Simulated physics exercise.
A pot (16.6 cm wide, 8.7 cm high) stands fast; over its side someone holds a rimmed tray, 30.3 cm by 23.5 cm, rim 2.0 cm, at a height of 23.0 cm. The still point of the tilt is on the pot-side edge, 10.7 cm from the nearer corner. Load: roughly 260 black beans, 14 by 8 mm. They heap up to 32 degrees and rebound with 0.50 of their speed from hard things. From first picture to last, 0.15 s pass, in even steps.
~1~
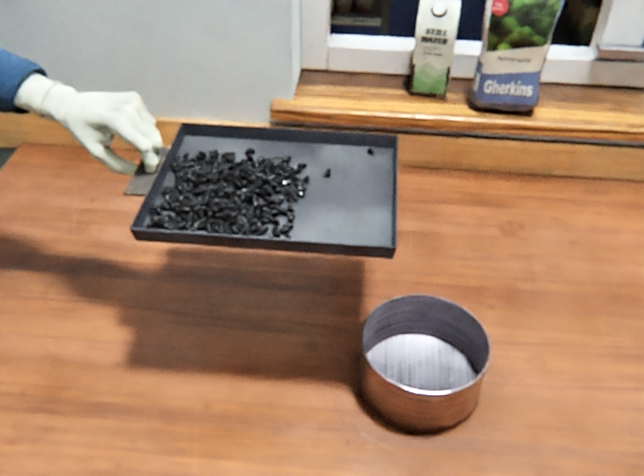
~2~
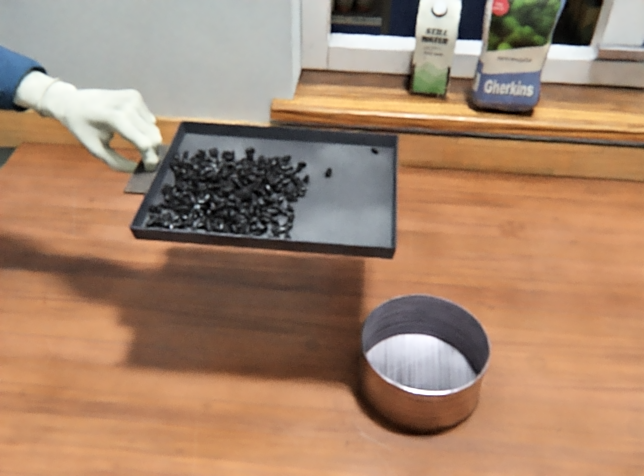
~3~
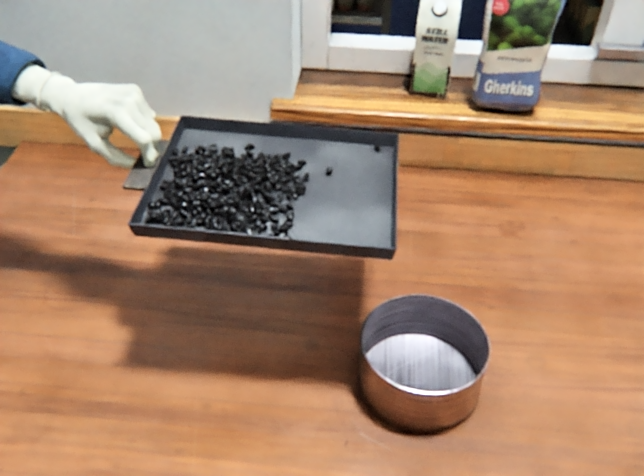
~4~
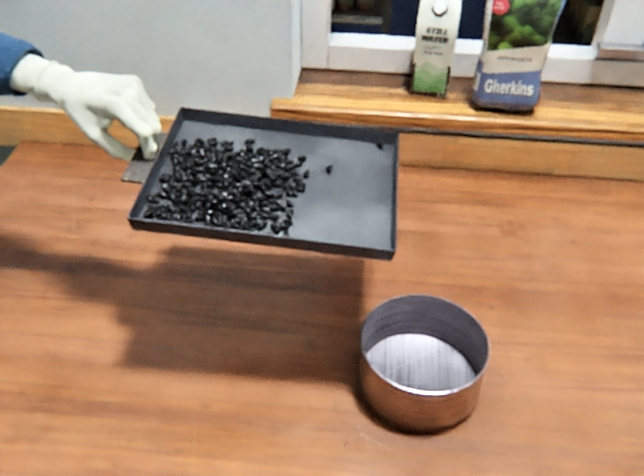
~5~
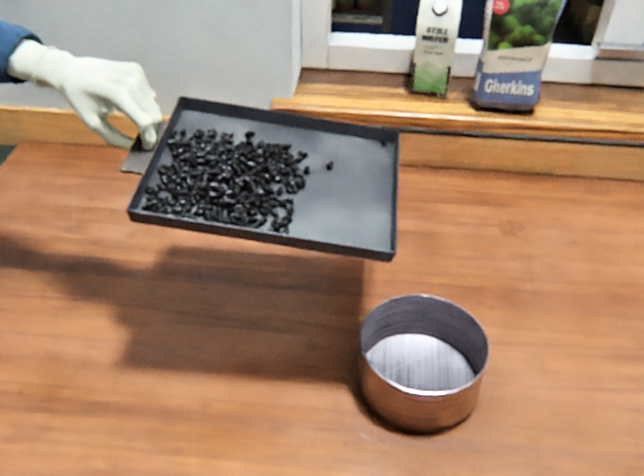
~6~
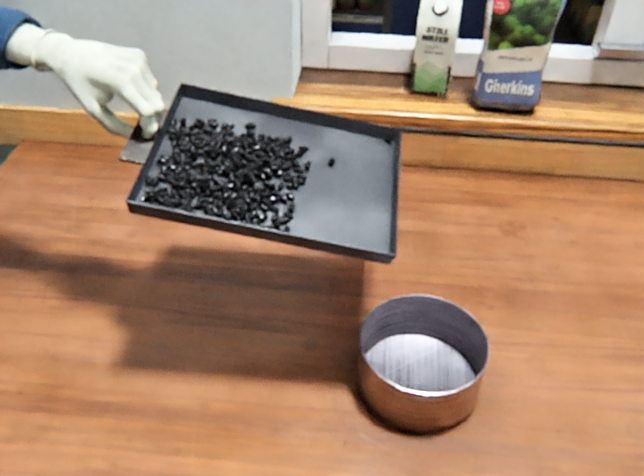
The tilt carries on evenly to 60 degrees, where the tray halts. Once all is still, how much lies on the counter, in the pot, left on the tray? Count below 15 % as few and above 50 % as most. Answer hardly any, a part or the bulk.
On the counter: Hardly any; in the pot: The bulk; left on the tray: A part.
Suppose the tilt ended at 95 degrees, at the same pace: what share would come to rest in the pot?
In that case some 95 per cent.
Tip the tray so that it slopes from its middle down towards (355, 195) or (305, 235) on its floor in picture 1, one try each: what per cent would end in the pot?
Some 20 and 20 per cent.
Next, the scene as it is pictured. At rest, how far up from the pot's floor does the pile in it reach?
About 2.5 cm.
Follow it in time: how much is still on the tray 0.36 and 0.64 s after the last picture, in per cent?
About 100, 45.
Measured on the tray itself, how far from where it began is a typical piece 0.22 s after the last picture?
Some 1 cm.
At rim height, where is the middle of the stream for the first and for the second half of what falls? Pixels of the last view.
At about (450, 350), then at (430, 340).
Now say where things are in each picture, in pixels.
The first picture shows tray tilt 0 degrees, front corners at (133, 227) and (393, 245); middle of the pieces at (228, 193); pot at (425, 340).
The second picture shows tray tilt 0 degrees, front corners at (133, 226) and (393, 246); middle of the pieces at (228, 192).
The third picture shows tray tilt 2 degrees, front corners at (132, 222) and (393, 247); middle of the pieces at (228, 189).
The fourth picture shows tray tilt 4 degrees, front corners at (131, 216) and (393, 248), lowest corner right front; middle of the pieces at (227, 184).
The fifth picture shows tray tilt 7 degrees, front corners at (130, 208) and (393, 250), lowest corner right front; middle of the pieces at (227, 178).
The sixth picture shows tray tilt 11 degrees, front corners at (130, 199) and (394, 253), lowest corner right front; middle of the pieces at (227, 171); pot at (424, 340).
Then, 0.22 s after the last picture, tilt 36 degrees; the tray holds 100 %, the pot 0 %.
Then, 0.36 s after the last picture, tilt 52 degrees; the tray holds 100 %, the pot 0 %.
Then, 0.64 s after the last picture, tilt 60 degrees; the tray holds 45 %, the pot 15 %.
In the end, counter 5 %, pot 70 %, tray 30 %.
